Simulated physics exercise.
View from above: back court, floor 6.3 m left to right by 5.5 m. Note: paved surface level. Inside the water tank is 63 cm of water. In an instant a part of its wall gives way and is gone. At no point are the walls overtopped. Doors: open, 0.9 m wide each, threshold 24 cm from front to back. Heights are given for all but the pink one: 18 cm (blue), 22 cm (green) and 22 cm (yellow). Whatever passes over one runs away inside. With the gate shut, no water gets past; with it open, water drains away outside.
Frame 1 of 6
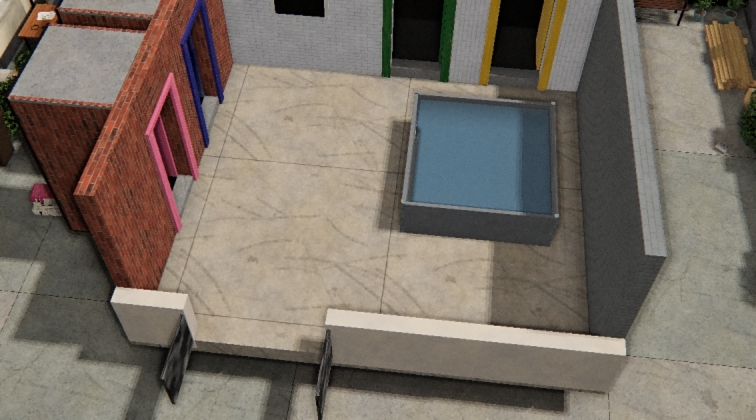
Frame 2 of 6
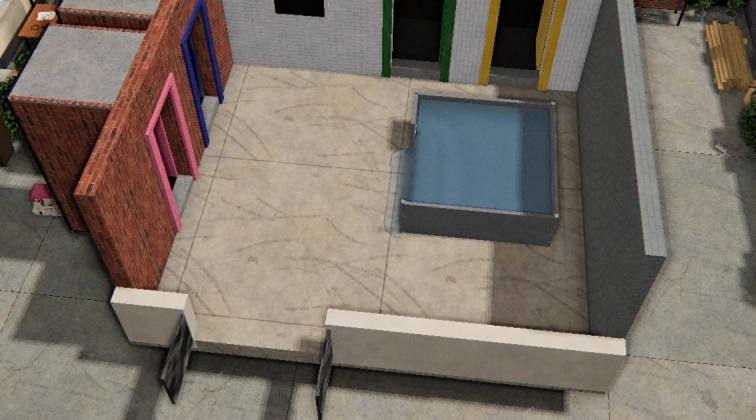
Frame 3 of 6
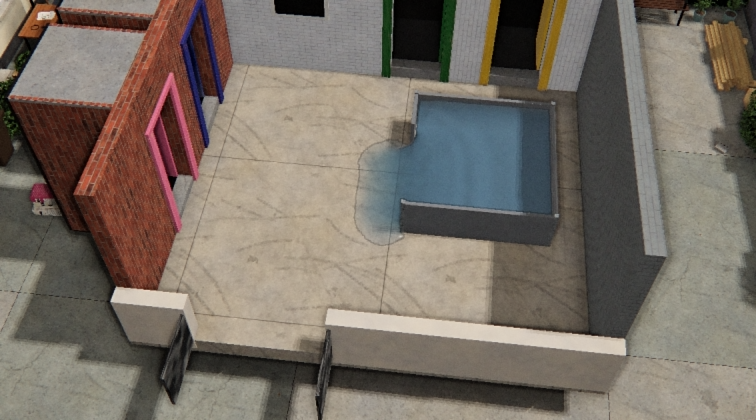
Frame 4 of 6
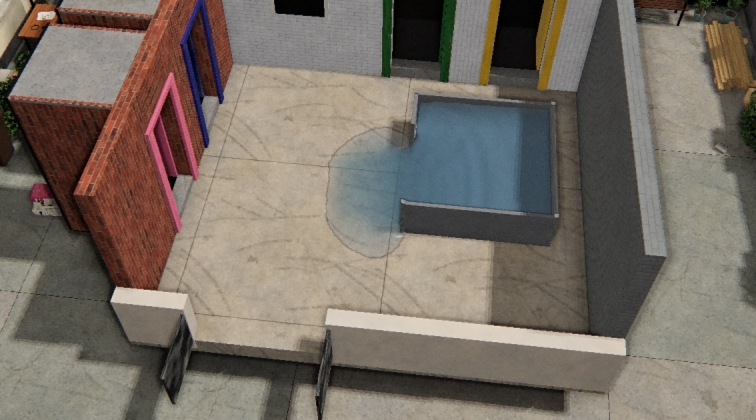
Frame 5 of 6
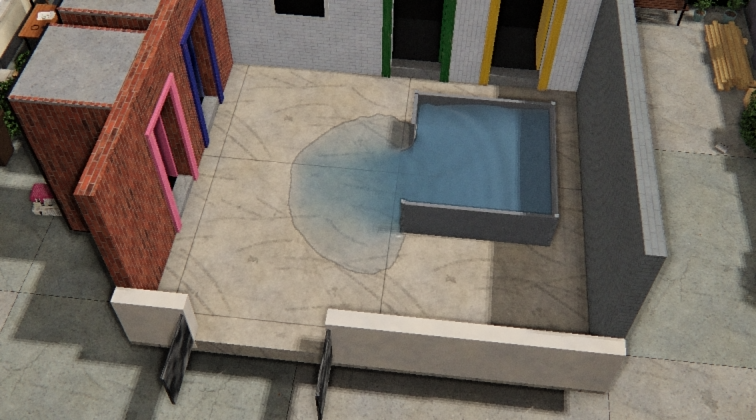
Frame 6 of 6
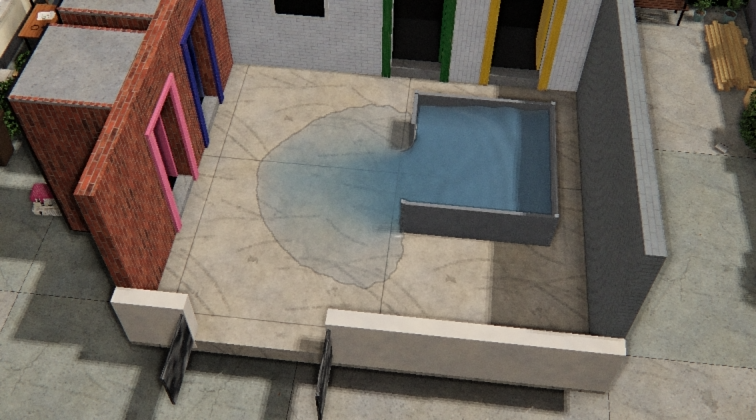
To begin with, still blue water fills a square gray tank in a walled courtyard with several brightly trimmed doorways. Part of the tank's left wall vanishes, and water pours through the gap, spreading leftward across the paved floor in a widening, rounded sheet that remains short of the pink doorway.
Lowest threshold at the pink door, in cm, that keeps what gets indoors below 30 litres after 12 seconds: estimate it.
My estimate is 24 cm.
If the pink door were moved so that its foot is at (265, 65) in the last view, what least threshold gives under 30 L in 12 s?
18 cm.
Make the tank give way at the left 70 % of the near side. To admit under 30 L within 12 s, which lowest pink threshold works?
The answer is some 7.5 cm.
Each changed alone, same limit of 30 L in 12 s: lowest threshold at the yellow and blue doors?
Some 7.0 cm for yellow, some 18 cm for blue.
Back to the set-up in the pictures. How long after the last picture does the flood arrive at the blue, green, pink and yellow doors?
It gets to blue after 0.5 s, green after 1.3 s, pink after 0.4 s and yellow after 4.0 s.
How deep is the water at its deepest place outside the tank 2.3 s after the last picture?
About 32 cm at most.
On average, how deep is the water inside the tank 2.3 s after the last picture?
The mean depth is roughly 25 cm.
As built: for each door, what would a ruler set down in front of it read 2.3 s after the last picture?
Lab note, cm: Blue 23; green 1; pink 27; yellow 0.
Then, 0.7 s after the last picture water covers 45 % of the floor, deepest (31 cm) near (392, 204); 24 cm at the pink door, 9 litres in over its 13 cm threshold.
Then, 2.3 s after the last picture water covers 55 % of the floor, deepest (32 cm) near (152, 309); 27 cm at the pink door, 144 litres in over its 13 cm threshold.
Then, 11.3 s after the last picture water covers 100 % of the floor, deepest (12 cm) near (457, 85); 7 cm at the pink door, 203 litres in over its 13 cm threshold.
At the pink door as built, the water peaked near 30 cm, 1.1 s after the last picture.
Run again over the same 12 s with other heights there, 52 litres in over 21.5 cm, 5 litres over 28.5 cm. The limit of 30 litres is kept from about 24 cm up.
